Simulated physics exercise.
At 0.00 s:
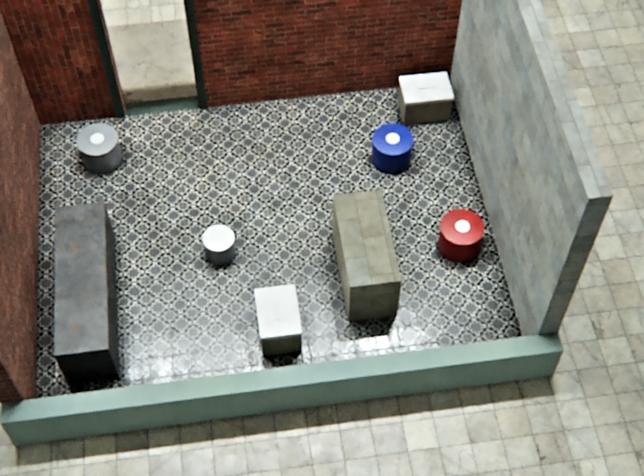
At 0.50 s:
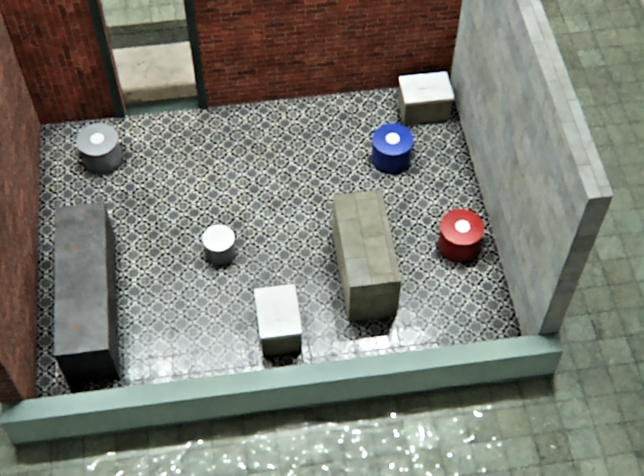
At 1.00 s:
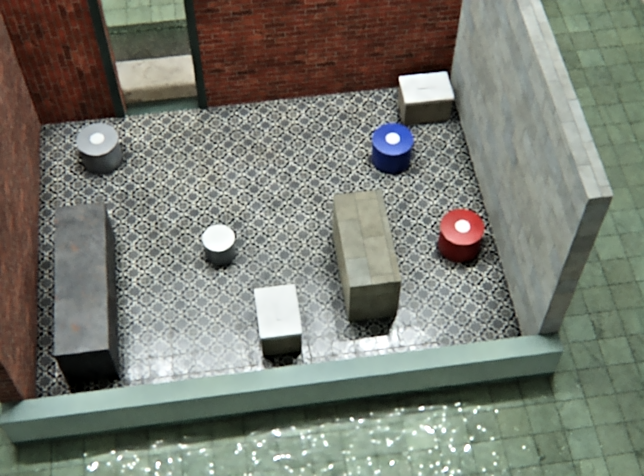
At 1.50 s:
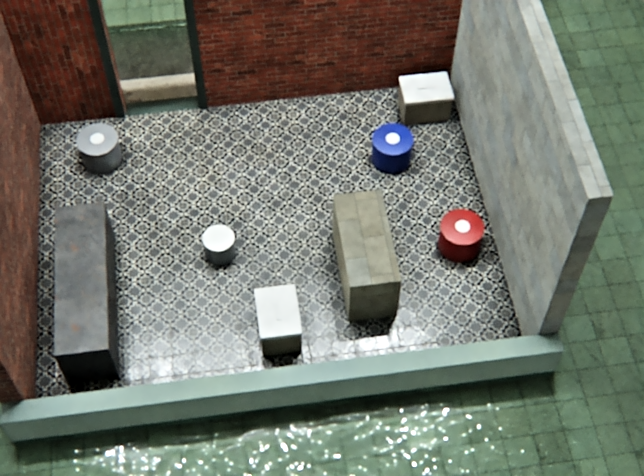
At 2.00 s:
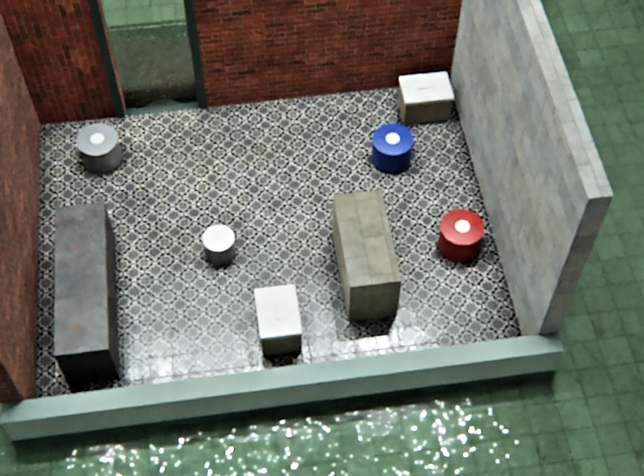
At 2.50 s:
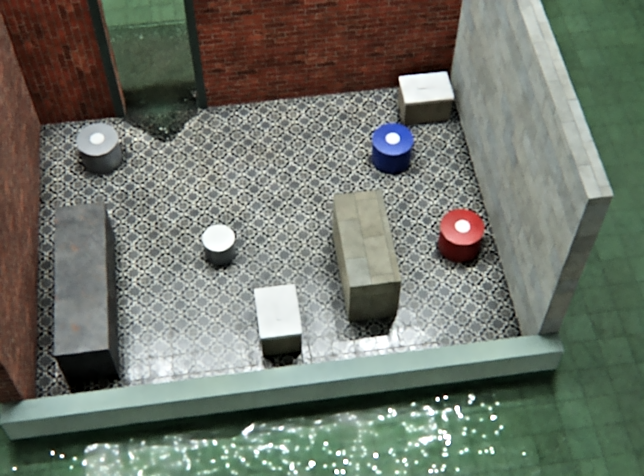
The video shows a tiled room with blue, red and grey tubs and several blocks standing still as greenish water spreads and rises over the paving outside, then begins entering through the doorway at the back left.
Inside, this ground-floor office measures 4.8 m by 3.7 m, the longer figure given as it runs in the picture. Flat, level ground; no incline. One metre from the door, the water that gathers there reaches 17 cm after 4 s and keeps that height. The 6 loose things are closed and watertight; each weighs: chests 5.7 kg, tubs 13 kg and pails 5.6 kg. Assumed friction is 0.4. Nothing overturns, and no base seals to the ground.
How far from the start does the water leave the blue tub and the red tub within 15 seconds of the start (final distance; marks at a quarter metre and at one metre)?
Blue tub: No real move. Red tub: No real move.
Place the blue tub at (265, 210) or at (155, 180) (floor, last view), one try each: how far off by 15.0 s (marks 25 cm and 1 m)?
Hardly budges, then goes far off.
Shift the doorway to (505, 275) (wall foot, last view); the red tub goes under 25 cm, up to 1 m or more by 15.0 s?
Well, the red tub scoots a little.
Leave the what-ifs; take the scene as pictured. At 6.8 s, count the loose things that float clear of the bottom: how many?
I count 0.
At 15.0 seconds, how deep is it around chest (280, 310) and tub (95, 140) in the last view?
First about 8 cm, second about 7 cm.
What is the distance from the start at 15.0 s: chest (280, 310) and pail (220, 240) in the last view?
They've ended up 60 cm and 150 cm away, in that order.
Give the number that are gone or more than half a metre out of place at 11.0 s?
Tally at that time: 1.
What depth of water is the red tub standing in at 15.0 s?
6 cm or so.
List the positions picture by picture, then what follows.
The first frame shows the blue tub at (393, 139) rests on the ground; the red tub at (462, 227), on the bottom; 0.0 m2 under water; 0 of 6 have shifted.
The second frame shows the blue tub at (393, 139), on the bottom; the red tub at (462, 227), on the bottom; water covers 0.0 m2; 0 of 6 have shifted.
The third frame shows the blue tub at (393, 139), on the bottom; the red tub at (462, 227) rests on the ground; water covers 0.0 m2; 0 of 6 have shifted.
The fourth frame shows the blue tub at (393, 139) rests on the ground; the red tub at (462, 227), on the bottom; water covers 0.0 m2; 0 of 6 have shifted.
The fifth frame shows the blue tub at (393, 139), on the bottom; the red tub at (462, 227) rests on the ground; 0.0 m2 under water; 0 of 6 have shifted.
The sixth frame shows the blue tub at (393, 139) rests on the ground; the red tub at (462, 227) rests on the ground; 0.2 m2 under water; 0 of 6 have shifted.
After 3.5 s the blue tub is near (393, 139), 0.0 m from its start, aground; the red tub is near (462, 227), 0.0 m from its start, aground; 0 afloat.
After 6.8 s the blue tub is near (393, 139), 0.0 m from its start, aground; the red tub is near (462, 227), 0.0 m from its start, aground; 0 afloat.
After 11.0 s the blue tub is near (393, 139), 0.0 m from its start, aground; the red tub is near (462, 227), 0.0 m from its start, aground; 2 afloat.
After 15.0 s the blue tub is near (393, 139), 0.0 m from its start, aground; the red tub is near (462, 227), 0.0 m from its start, aground; 3 afloat.
